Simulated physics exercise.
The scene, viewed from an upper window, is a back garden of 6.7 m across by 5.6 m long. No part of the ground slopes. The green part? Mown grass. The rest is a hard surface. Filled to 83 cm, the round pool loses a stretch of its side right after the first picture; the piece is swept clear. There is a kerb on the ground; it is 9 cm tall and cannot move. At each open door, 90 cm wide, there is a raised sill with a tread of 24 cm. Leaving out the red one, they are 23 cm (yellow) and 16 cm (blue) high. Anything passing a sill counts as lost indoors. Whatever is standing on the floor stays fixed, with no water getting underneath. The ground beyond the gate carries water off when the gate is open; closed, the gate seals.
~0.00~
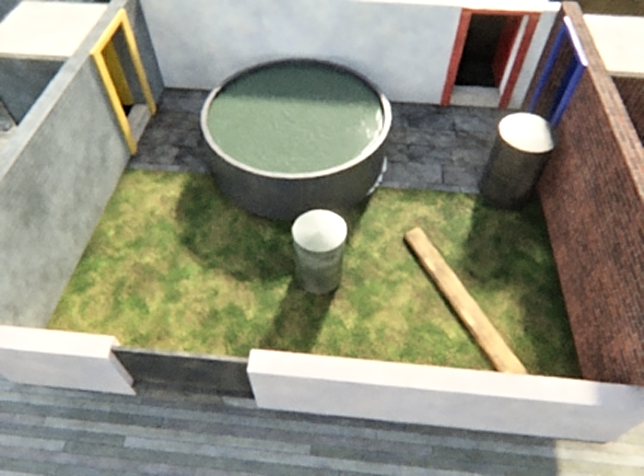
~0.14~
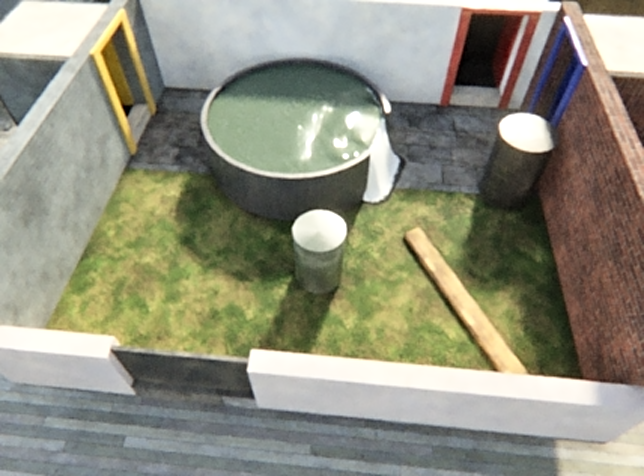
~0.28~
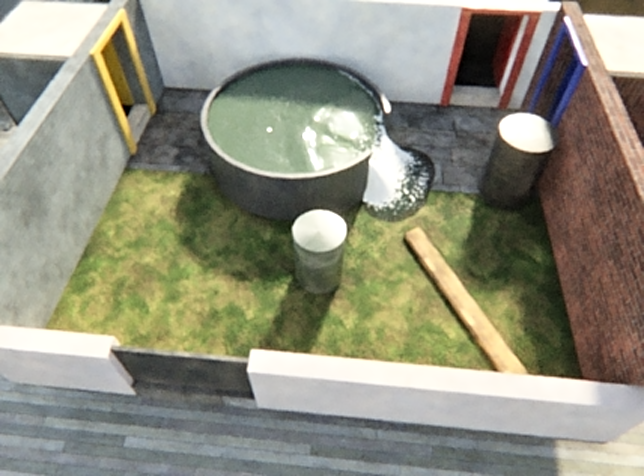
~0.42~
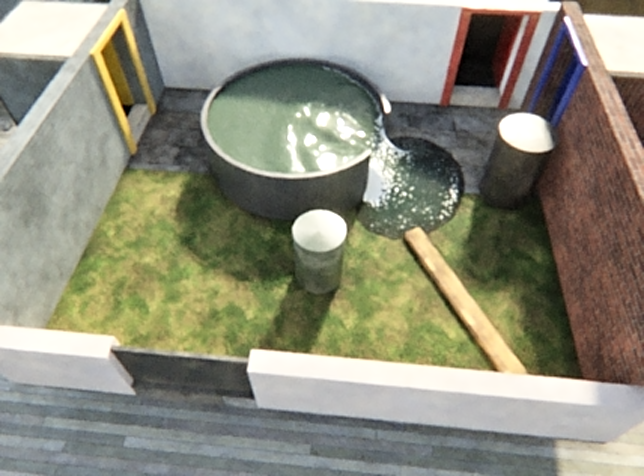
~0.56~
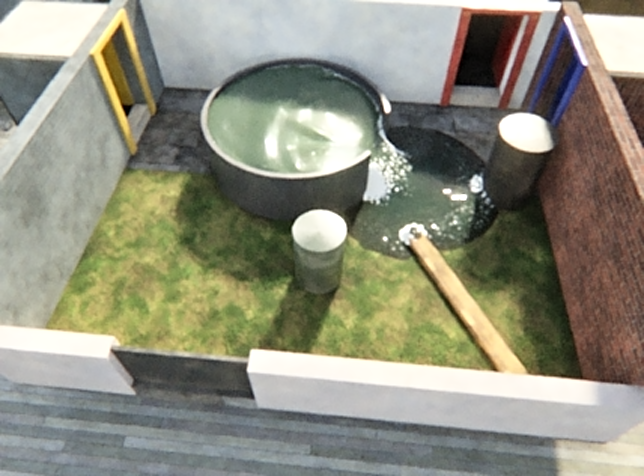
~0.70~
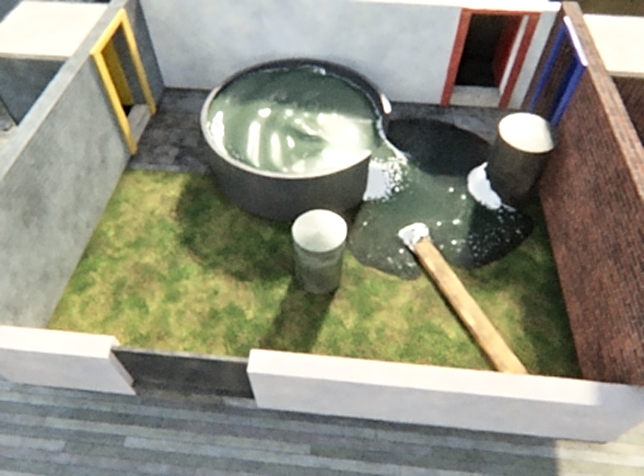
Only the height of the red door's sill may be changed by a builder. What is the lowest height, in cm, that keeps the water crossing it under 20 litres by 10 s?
About 24 cm.
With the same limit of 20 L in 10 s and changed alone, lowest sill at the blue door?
I'd raise blue to close to 28 cm.
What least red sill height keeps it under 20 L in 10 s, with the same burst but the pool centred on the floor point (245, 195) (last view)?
About 17 centimetres.
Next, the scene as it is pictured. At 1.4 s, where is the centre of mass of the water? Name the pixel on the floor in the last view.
My guess is close to (335, 164).
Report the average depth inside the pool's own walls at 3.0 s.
It averages near 47 cm.
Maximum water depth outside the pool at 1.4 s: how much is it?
48 cm.
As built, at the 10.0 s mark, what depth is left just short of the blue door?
Some 17.0 centimetres.
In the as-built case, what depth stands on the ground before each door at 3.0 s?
Door depths (cm): Yellow = 0, blue = 25, red = 20.
After 1.4 s water covers 30 % of the floor, deepest (48 cm) near (469, 189); 3 cm at the red door, 0 litres in over its 25 cm sill.
After 3.0 s water covers 50 % of the floor, deepest (40 cm) near (589, 412); 20 cm at the red door, 1 litre in over its 25 cm sill.
After 10.0 s water covers 100 % of the floor, deepest (22 cm) near (361, 117); 17 cm at the red door, 14 litres in over its 25 cm sill.
At the red door as built, the water arrived by 1.2 s and peaked near 24 cm at 4.6 s.
Run again over the same 10 s with other heights there, 43 litres in over 21.5 cm, 1 litre over 29.5 cm. The limit of 20 litres is kept from about 24 cm up.
